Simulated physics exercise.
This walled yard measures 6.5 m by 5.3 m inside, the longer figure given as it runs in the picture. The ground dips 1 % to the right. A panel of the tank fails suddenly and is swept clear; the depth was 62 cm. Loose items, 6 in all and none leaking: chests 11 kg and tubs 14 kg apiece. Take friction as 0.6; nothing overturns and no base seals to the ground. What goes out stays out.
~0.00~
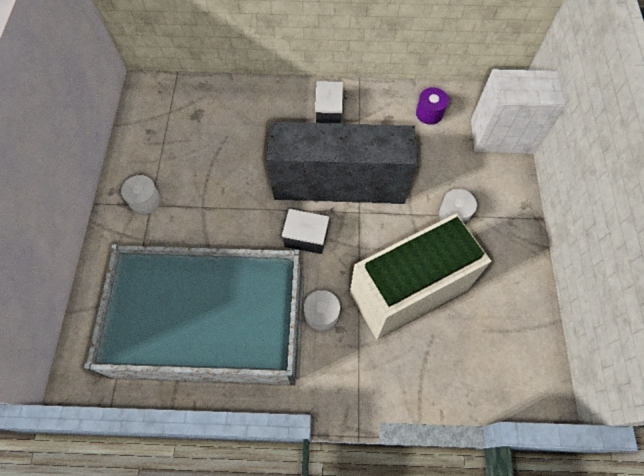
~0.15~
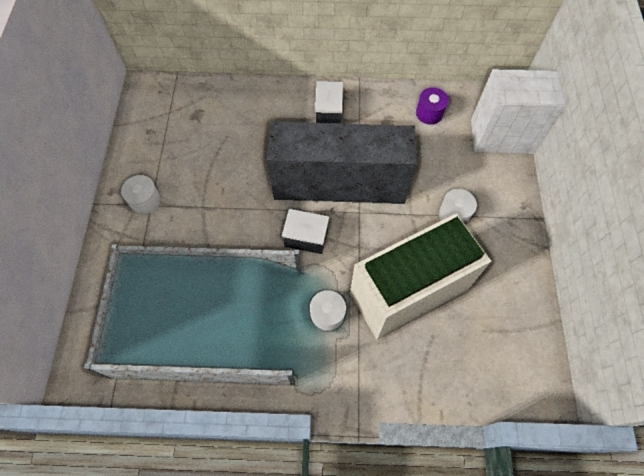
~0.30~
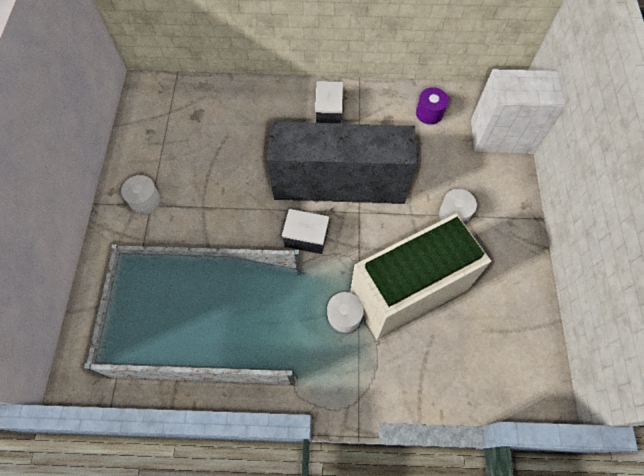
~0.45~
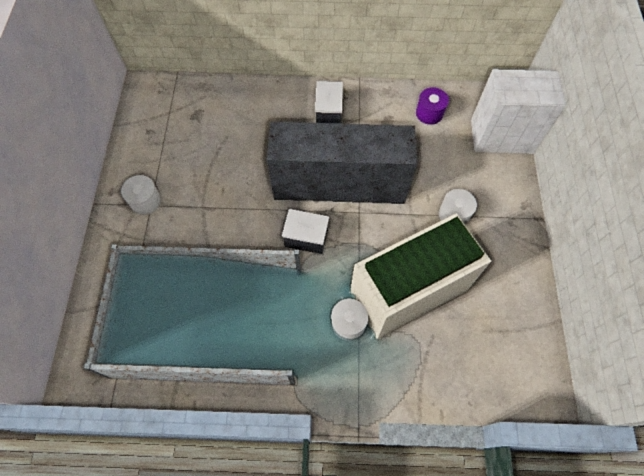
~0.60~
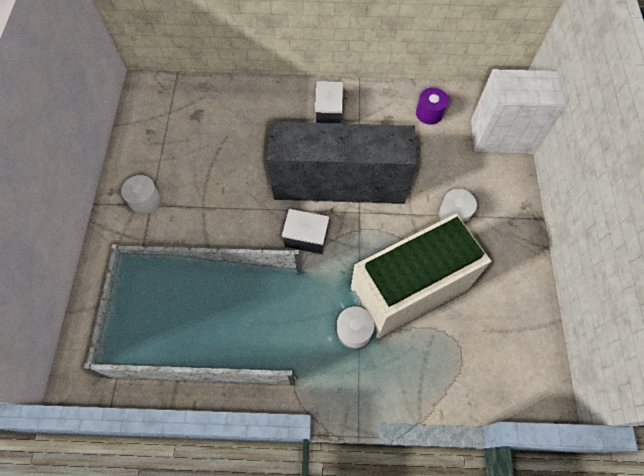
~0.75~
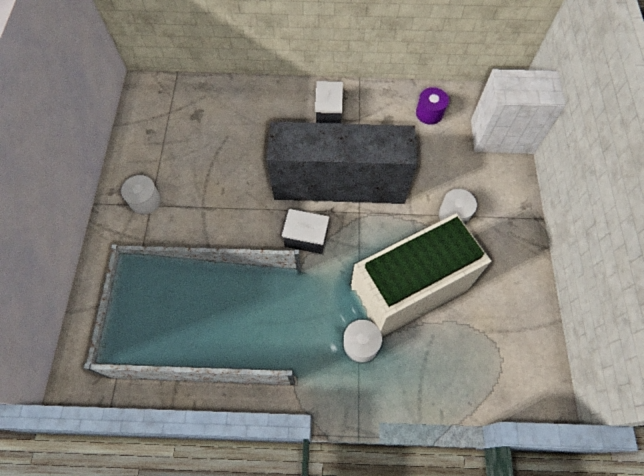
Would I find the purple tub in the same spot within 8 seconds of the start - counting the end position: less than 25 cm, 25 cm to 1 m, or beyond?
The purple tub barely shifts.
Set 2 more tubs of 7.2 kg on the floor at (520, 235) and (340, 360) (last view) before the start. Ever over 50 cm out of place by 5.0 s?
In that order: More, over.
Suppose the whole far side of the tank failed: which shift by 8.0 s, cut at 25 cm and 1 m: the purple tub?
In that case the purple tub travels far.
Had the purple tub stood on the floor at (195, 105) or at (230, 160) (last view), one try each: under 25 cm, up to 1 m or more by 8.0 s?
In that order: It holds its place; it stays put.
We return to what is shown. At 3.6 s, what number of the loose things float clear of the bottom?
1 of them.
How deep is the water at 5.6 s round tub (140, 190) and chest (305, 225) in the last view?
About 1 and 2 cm.
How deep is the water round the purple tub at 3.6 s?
Roughly 1 cm.
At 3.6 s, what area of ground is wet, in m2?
About 19 m2.
After 1.6 s the purple tub is near (434, 99), 0.0 m from its start, aground; 1 of 6 are out; 0 afloat.
After 3.6 s the purple tub is near (434, 99), 0.0 m from its start, aground; 1 of 6 are out; 1 afloat.
After 5.6 s the purple tub is near (434, 99), 0.0 m from its start, aground; 1 of 6 are out; 1 afloat.
After 8.0 s the purple tub is near (434, 99), 0.0 m from its start, aground; 1 of 6 are out; 0 afloat.
